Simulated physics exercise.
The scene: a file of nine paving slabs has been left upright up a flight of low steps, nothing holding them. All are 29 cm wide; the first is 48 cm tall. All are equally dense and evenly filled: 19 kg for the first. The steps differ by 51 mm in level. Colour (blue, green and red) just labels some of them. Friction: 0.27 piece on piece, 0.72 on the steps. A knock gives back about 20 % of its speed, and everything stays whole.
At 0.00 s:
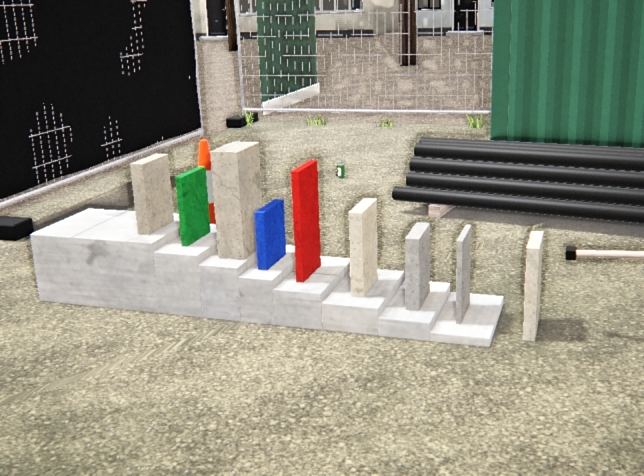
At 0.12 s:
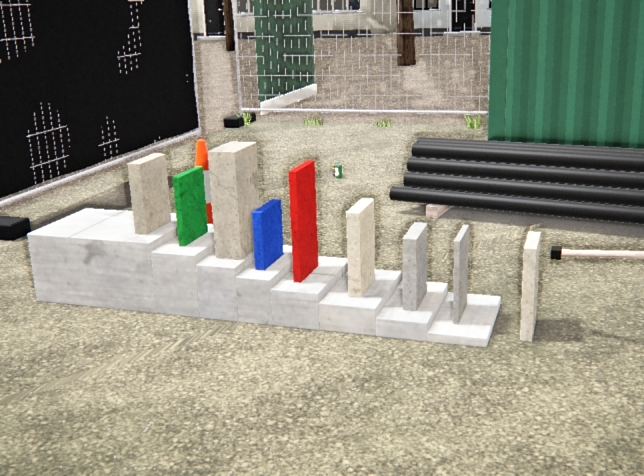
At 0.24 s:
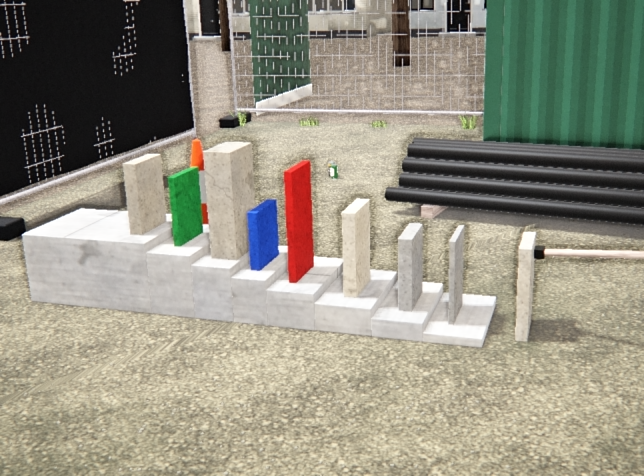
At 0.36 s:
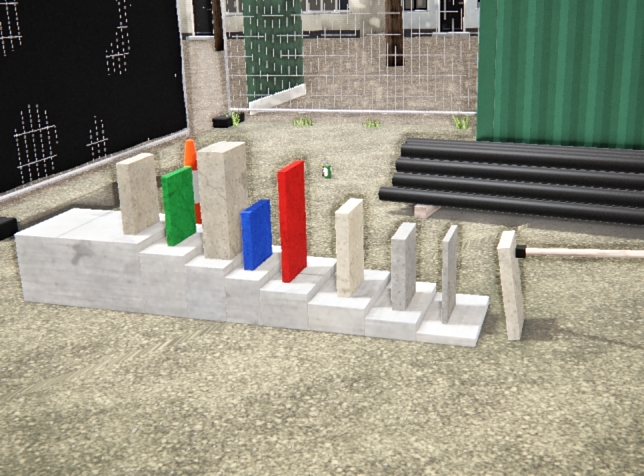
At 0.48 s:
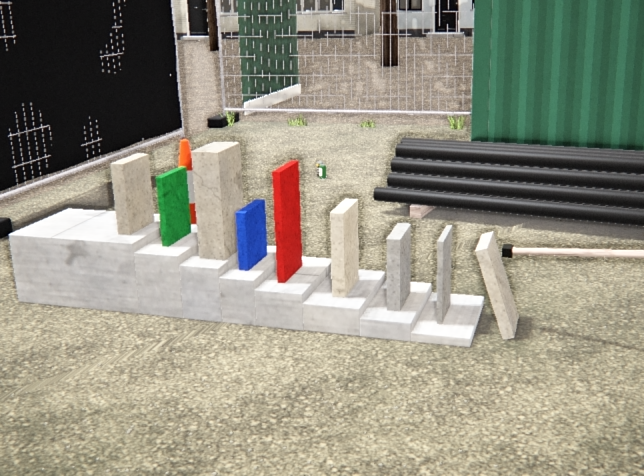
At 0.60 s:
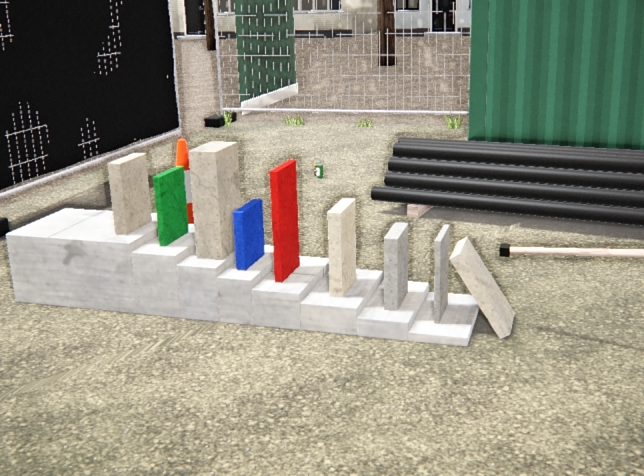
In a fenced yard, a pole slid in from the right and pushed the nearest slab in a row set along low steps, tilting it left toward the next one while the others stood still.
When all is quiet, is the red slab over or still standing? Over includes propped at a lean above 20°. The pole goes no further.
That slab topples.
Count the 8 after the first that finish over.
It comes to 8.
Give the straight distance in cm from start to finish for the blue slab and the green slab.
Moved: Blue 10, green 20.
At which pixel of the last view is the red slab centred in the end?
At about (245, 232).
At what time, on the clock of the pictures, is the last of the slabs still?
Near 2.5 s.
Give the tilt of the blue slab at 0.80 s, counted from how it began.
Some 0°.
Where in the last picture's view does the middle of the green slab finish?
Around (143, 220).
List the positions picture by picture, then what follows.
In the first picture (places mark the middle of the side facing us; the camera pans a little), pole end (572, 256) 12 cm from the first slab; red slab (311, 221); green slab (197, 206); blue slab (276, 235); the rest undisturbed.
Pole end (557, 255) 6 cm from the first slab; red slab (308, 221), in the second picture.
Pole end (540, 255) 5 mm from the first slab; red slab (304, 222), in the third picture.
Pole end (521, 254) pushing; red slab (297, 221); the rest undisturbed, in the fourth picture.
Pole end (508, 253) stopped; red slab (292, 222); the rest undisturbed, in the fifth picture.
Pole end (505, 252) stopped; red slab (289, 221); green slab (175, 206); blue slab (254, 235); the rest undisturbed, in the sixth picture.
After 0.80 s, 1 of the 8 other slabs over; red slab unmoved.
After 1.16 s, 3 of the 8 other slabs over; red slab unmoved.
After 2.02 s, 6 of the 8 other slabs over; red slab leaning 44°; blue slab leaning 33°.
After 2.30 s, 8 of the 8 other slabs over; red slab leaning 47°; green slab leaning 61°.
At rest (2.7 s), 8 of the 8 other slabs over; red slab leaning 47°; green slab leaning 68°; blue slab leaning 45°. Not one is left standing. As the last picture would show them, middles, red slab near (245, 232), green slab near (143, 220).
